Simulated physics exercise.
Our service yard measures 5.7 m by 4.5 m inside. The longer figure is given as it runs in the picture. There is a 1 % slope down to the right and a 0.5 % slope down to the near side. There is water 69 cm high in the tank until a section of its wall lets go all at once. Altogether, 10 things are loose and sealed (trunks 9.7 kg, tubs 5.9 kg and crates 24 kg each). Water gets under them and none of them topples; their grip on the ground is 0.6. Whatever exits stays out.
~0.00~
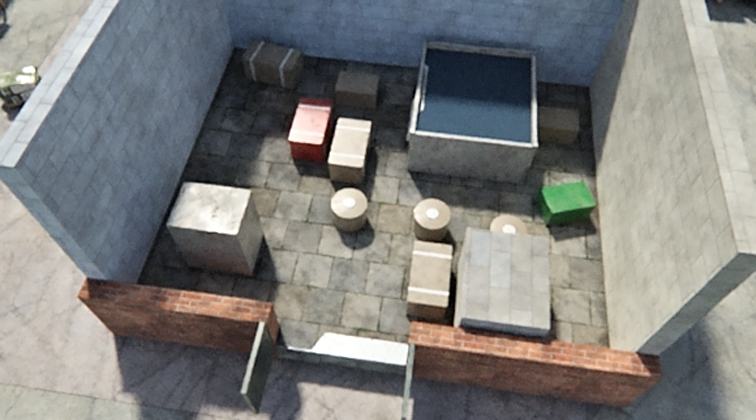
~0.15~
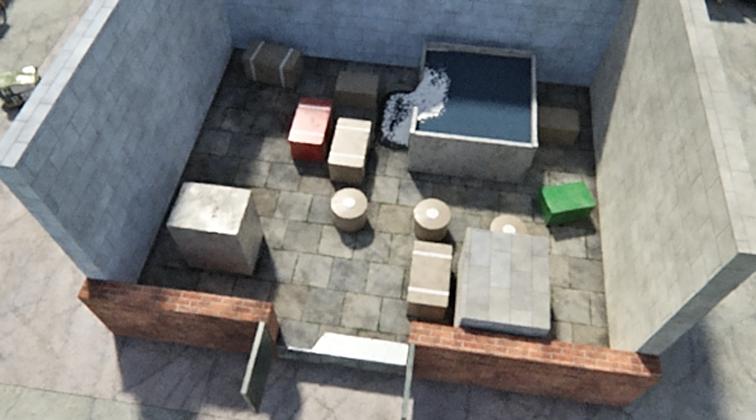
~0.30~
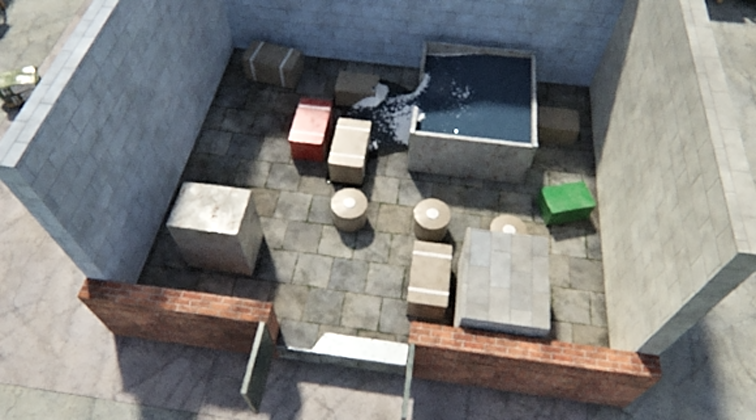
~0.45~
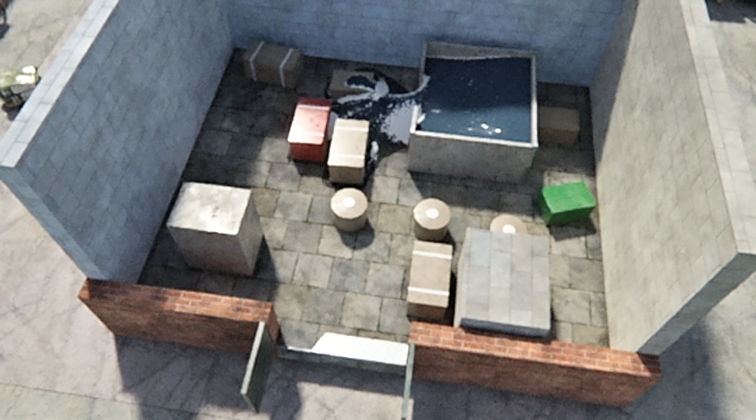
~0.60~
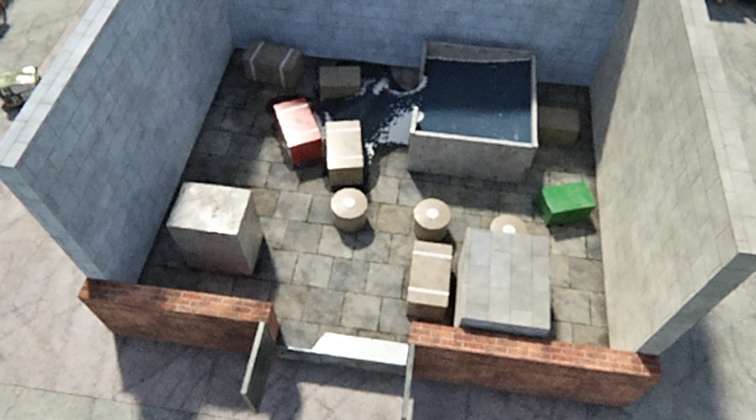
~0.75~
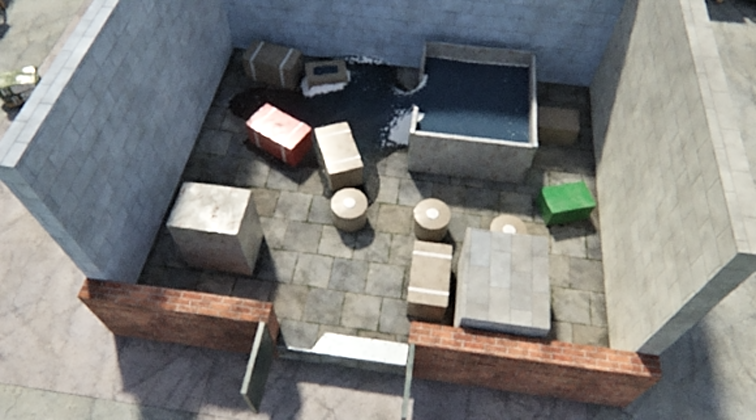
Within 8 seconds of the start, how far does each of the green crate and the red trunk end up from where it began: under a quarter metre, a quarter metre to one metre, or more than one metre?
In order: My guess is the green crate remains near its start. My guess is the red trunk gets washed a long way.
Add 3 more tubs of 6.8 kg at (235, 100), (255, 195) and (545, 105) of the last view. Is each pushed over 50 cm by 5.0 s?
First beyond, then beyond, then within.
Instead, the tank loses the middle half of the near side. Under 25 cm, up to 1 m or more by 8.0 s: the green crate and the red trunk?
Outcome - green crate: Modest displacement, red trunk: No real movement.
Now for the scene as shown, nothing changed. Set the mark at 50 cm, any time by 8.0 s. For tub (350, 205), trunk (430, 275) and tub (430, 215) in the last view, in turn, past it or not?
First one went too far, second one went too far, third one went too far.
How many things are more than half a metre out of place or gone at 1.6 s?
Answer: 3.
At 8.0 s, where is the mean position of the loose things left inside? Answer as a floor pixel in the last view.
I'd put it around (434, 198).
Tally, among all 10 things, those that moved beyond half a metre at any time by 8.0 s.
I count 8.
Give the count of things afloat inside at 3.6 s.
By my count, 4.
After 1.6 s the green crate is near (568, 196), 0.0 m from its start, aground; the red trunk is near (188, 168), 1.7 m from its start, afloat; 0 of 10 are out; 3 afloat.
After 3.6 s the green crate is near (568, 196), 0.0 m from its start, aground; the red trunk is near (166, 207), 2.2 m from its start, afloat; 0 of 10 are out; 4 afloat.
After 5.6 s the green crate is near (568, 196), 0.0 m from its start, aground; the red trunk is near (157, 254), 2.7 m from its start, afloat; 0 of 10 are out; 5 afloat.
After 8.0 s the green crate is near (570, 197), 0.0 m from its start, aground; the red trunk is near (159, 256), 2.7 m from its start, afloat; 0 of 10 are out; 7 afloat.
